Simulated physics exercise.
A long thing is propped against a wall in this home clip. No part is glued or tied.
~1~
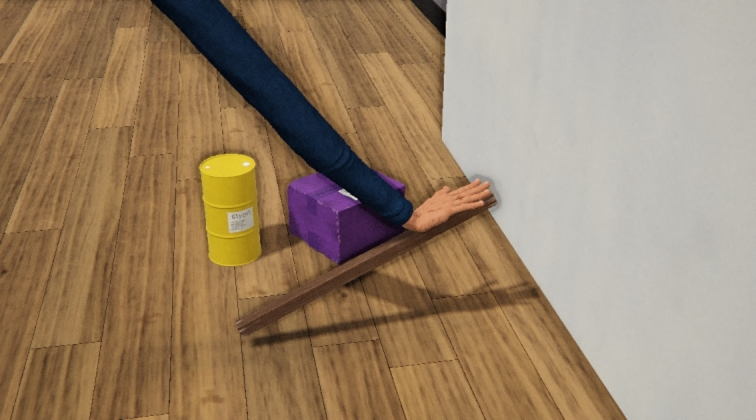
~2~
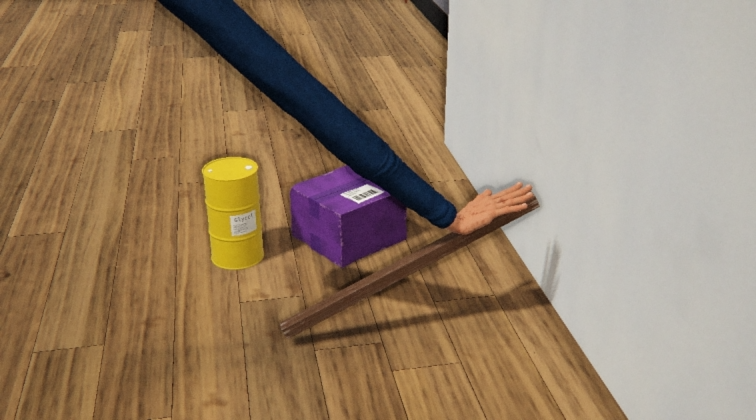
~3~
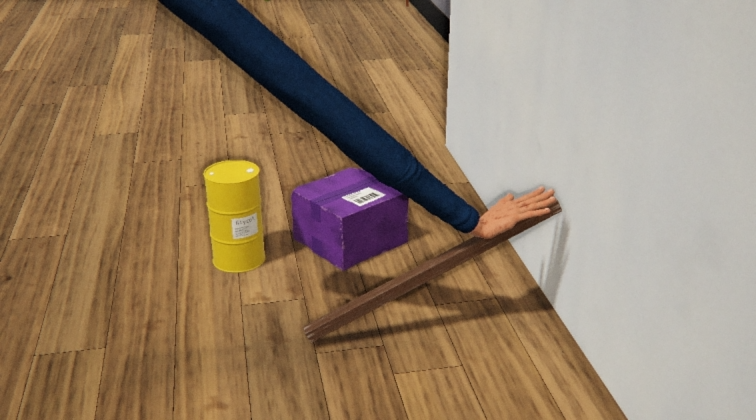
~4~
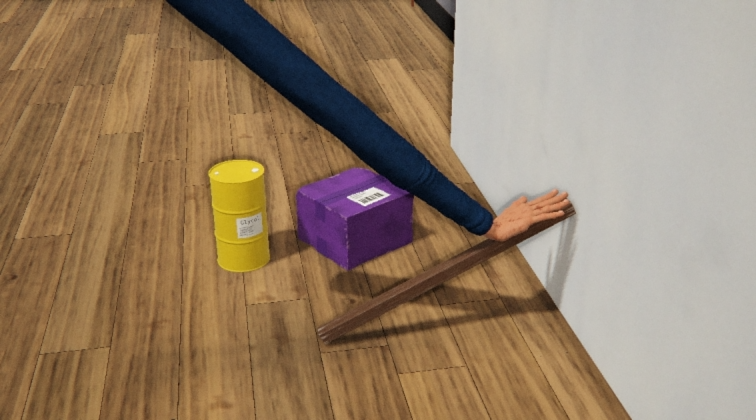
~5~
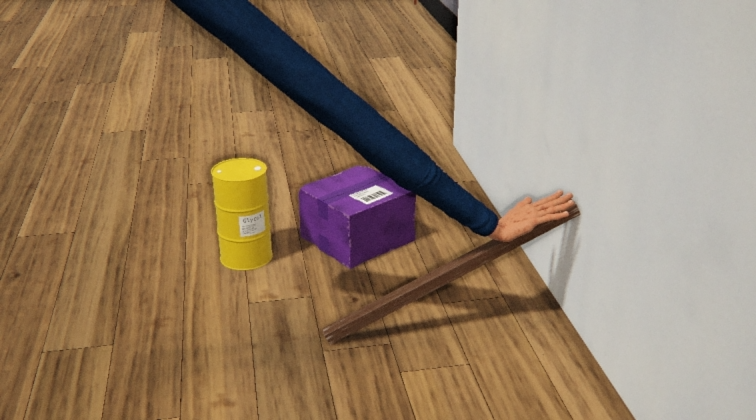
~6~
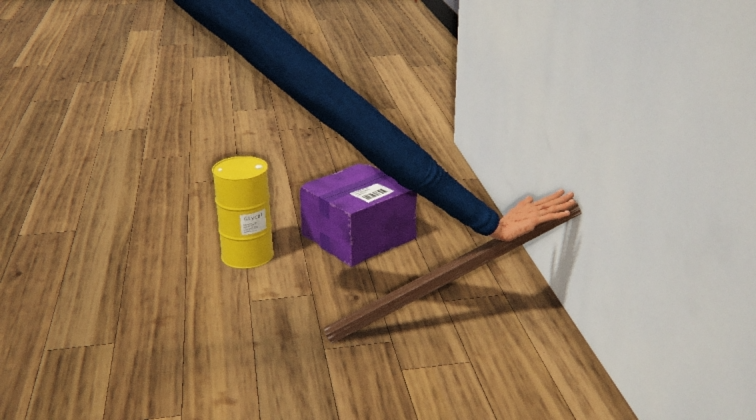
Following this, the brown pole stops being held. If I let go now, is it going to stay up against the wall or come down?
It'll come down.
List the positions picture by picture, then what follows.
In the first frame, on its way; brown pole (366, 263); purple box (346, 210).
In the second frame, on its way; brown pole (409, 265); purple box (349, 213).
In the third frame, on its way; brown pole (431, 269); purple box (350, 216).
In the fourth frame, on its way; brown pole (445, 271); purple box (355, 216).
In the fifth frame, leant on the wall, still held; brown pole (450, 272); purple box (357, 214).
In the sixth frame, leant on the wall, still held; brown pole (451, 271); purple box (358, 212).
Then, 0.30 s later than the last frame, brown pole leaning 12° more than when let go near (442, 295).
Then, 0.40 s later than the last frame, brown pole leaning 26° more than when let go near (438, 323).
When it is over, moved from the start, brown pole; the other 2 as before. End places, in pixels of the last picture, brown pole near (438, 323). The pole slips out.
